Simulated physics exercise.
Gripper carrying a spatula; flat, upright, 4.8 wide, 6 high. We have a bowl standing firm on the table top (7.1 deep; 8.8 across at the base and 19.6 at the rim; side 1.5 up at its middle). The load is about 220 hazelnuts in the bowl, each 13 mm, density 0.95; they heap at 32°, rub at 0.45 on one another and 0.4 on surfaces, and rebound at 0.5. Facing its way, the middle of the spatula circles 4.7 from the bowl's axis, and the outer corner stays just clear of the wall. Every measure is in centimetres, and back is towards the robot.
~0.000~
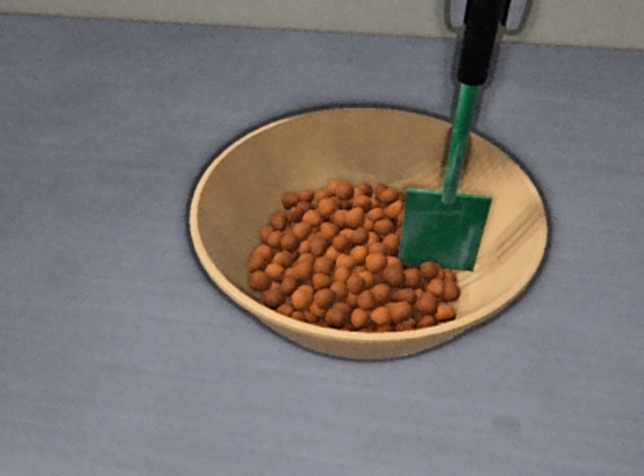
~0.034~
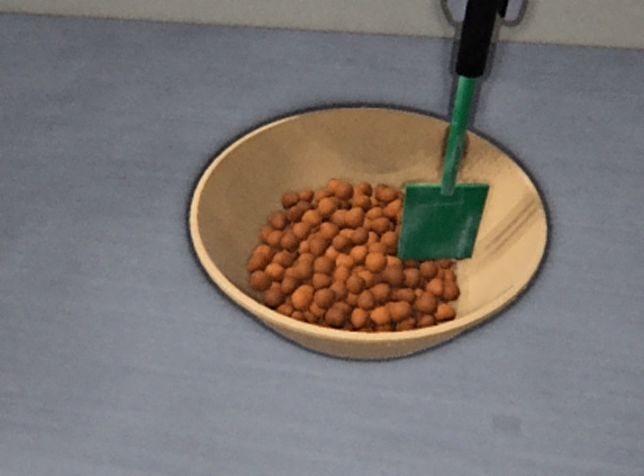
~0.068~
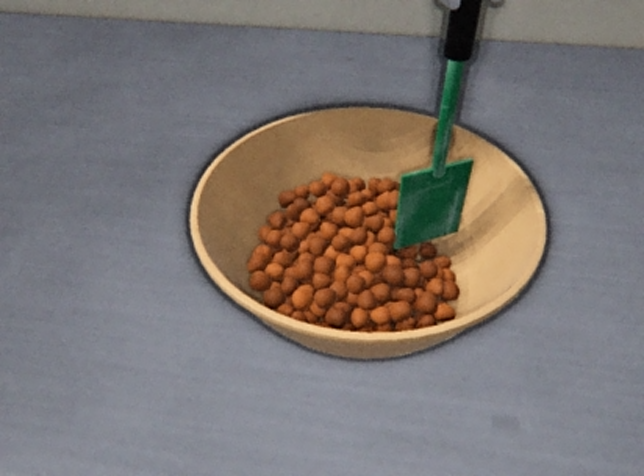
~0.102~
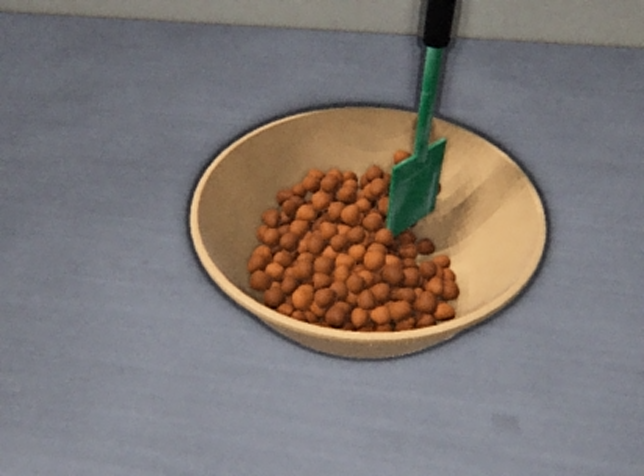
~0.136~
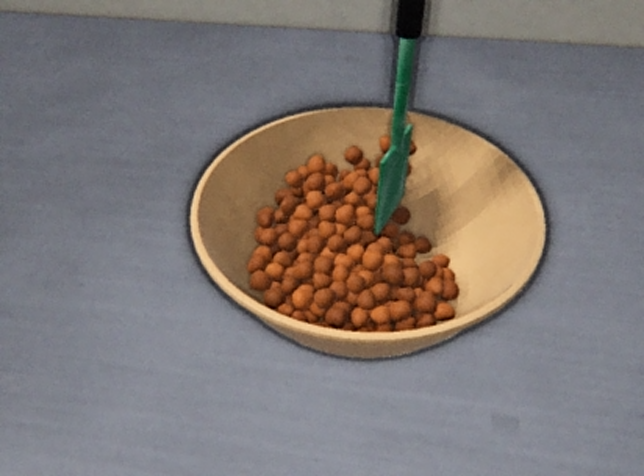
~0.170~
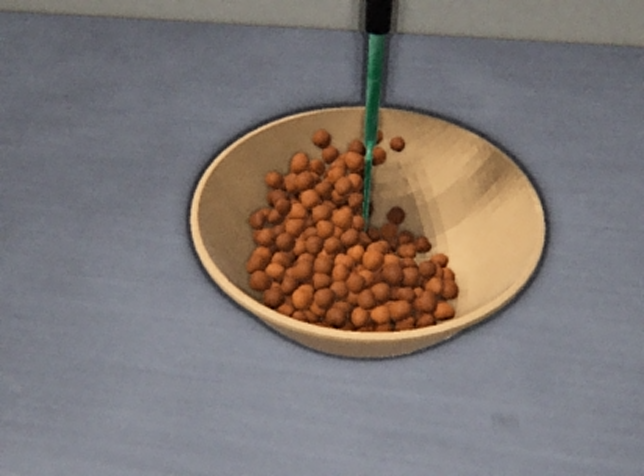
A gripper holding a green spatula sweeps it leftward around a tan bowl, turning it edge-on and pushing brown hazelnuts up the far side.
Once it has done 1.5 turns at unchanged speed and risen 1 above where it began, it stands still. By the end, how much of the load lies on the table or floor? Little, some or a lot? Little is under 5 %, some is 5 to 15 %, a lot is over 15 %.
Some.
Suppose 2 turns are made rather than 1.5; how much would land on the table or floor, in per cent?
Roughly 10 percent would end up there.
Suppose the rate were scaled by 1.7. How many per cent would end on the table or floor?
Estimated share: Close to 30 per cent.
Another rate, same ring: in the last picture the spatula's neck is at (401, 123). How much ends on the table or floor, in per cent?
I'd put it close to 0 per cent.
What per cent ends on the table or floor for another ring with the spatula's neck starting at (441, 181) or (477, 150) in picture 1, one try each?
0 and 0 per cent.
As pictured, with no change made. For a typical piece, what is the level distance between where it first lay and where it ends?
Something like 8 centimetres, give or take.
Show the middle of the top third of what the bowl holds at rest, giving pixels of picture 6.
Roughly pixel (310, 269).
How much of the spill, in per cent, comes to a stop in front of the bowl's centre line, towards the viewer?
Estimate: Some 60 in a hundred.
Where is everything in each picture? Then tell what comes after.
The spatula neck at (453, 172), 0° round; upper third of the load around (346, 246), from x 255 to 460, top at y 190; 223 in the bowl, in the first frame.
The spatula neck at (452, 164), 9° round; upper third of the load around (352, 242), from x 255 to 460, top at y 190, in the second frame.
The spatula neck at (442, 146), 29° round; upper third of the load around (356, 234), from x 255 to 450, top at y 180, in the third frame.
The spatula neck at (423, 132), 50° round; upper third of the load around (351, 220), from x 255 to 450, top at y 160, in the fourth frame.
The spatula neck at (399, 122), 71° round; upper third of the load around (343, 215), from x 255 to 450, top at y 145, in the fifth frame.
The spatula neck at (372, 117), 92° round; upper third of the load around (327, 208), from x 255 to 450, top at y 135; 223 in the bowl, in the sixth frame.
After 0.45 s, 266° round, highest piece 9 above the table; 216 in the bowl, 7 in flight or on the tool.
After 0.74 s, 81° round, highest piece 8 above the table; 208 in the bowl, 15 on the table or floor.
After 1.08 s, 180° round, highest piece 5 above the table; 204 in the bowl, 19 on the table or floor.
After 1.78 s, 180° round, highest piece 5 above the table; 204 in the bowl, 19 on the table or floor.
In the end, 204 in the bowl, 19 on the table or floor. That is 9 % on the table or floor.
